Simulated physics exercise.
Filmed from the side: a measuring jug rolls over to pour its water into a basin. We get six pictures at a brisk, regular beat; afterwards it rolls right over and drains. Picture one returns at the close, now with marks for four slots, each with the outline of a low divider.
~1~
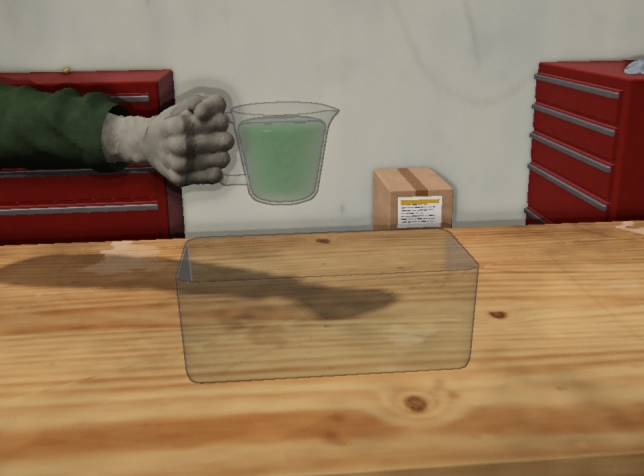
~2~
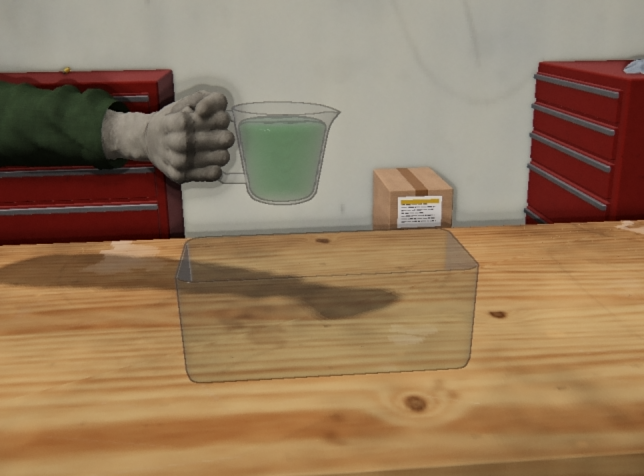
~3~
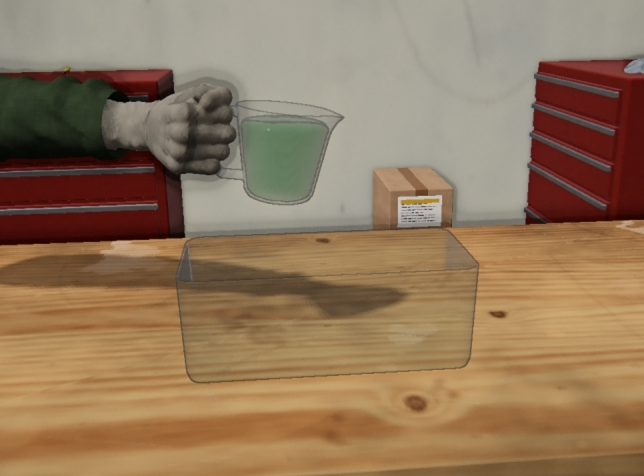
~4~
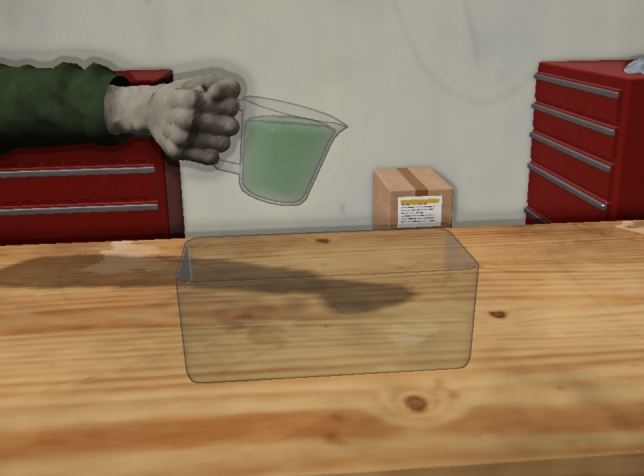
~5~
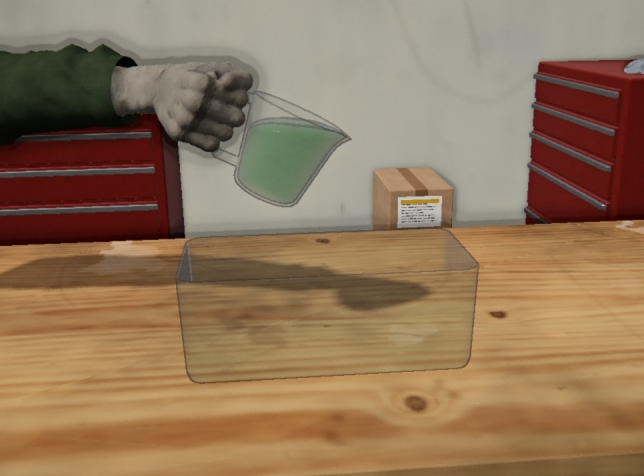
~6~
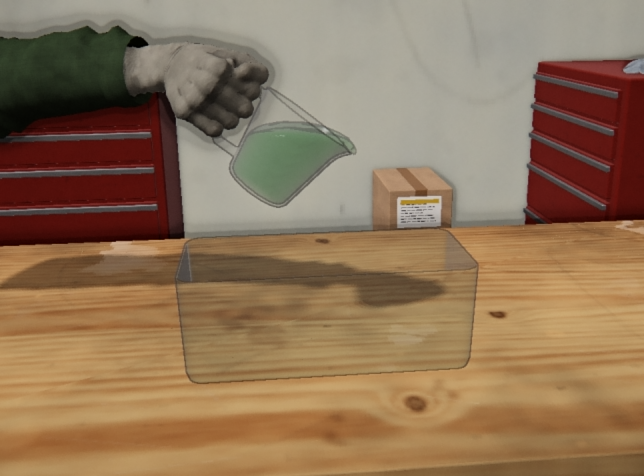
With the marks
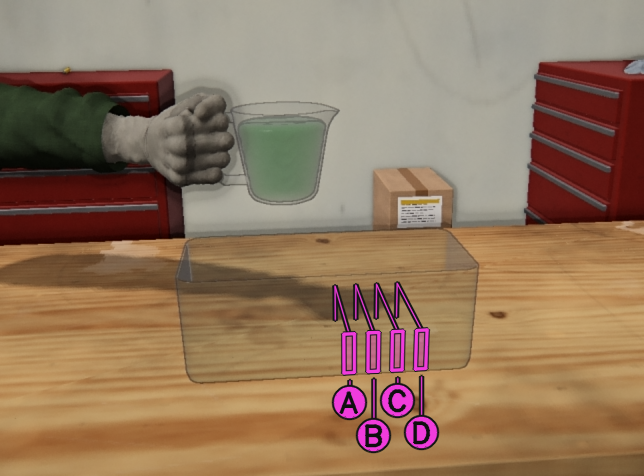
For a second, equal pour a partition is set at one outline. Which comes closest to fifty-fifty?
I would pick place C.
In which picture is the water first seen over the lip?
Picture 6.
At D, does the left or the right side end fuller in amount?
The left side.
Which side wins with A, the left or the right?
The right side.
On the marked copy, A at (349, 380); B at (373, 379); C at (397, 378); D at (421, 376).
For place A, about 4 % ends left of the wall and 94 % right of it.
For place B, about 7 % ends left of the wall and 91 % right of it.
For place C, about 49 % ends left of the wall and 49 % right of it.
For place D, about 90 % ends left of the wall and 9 % right of it.
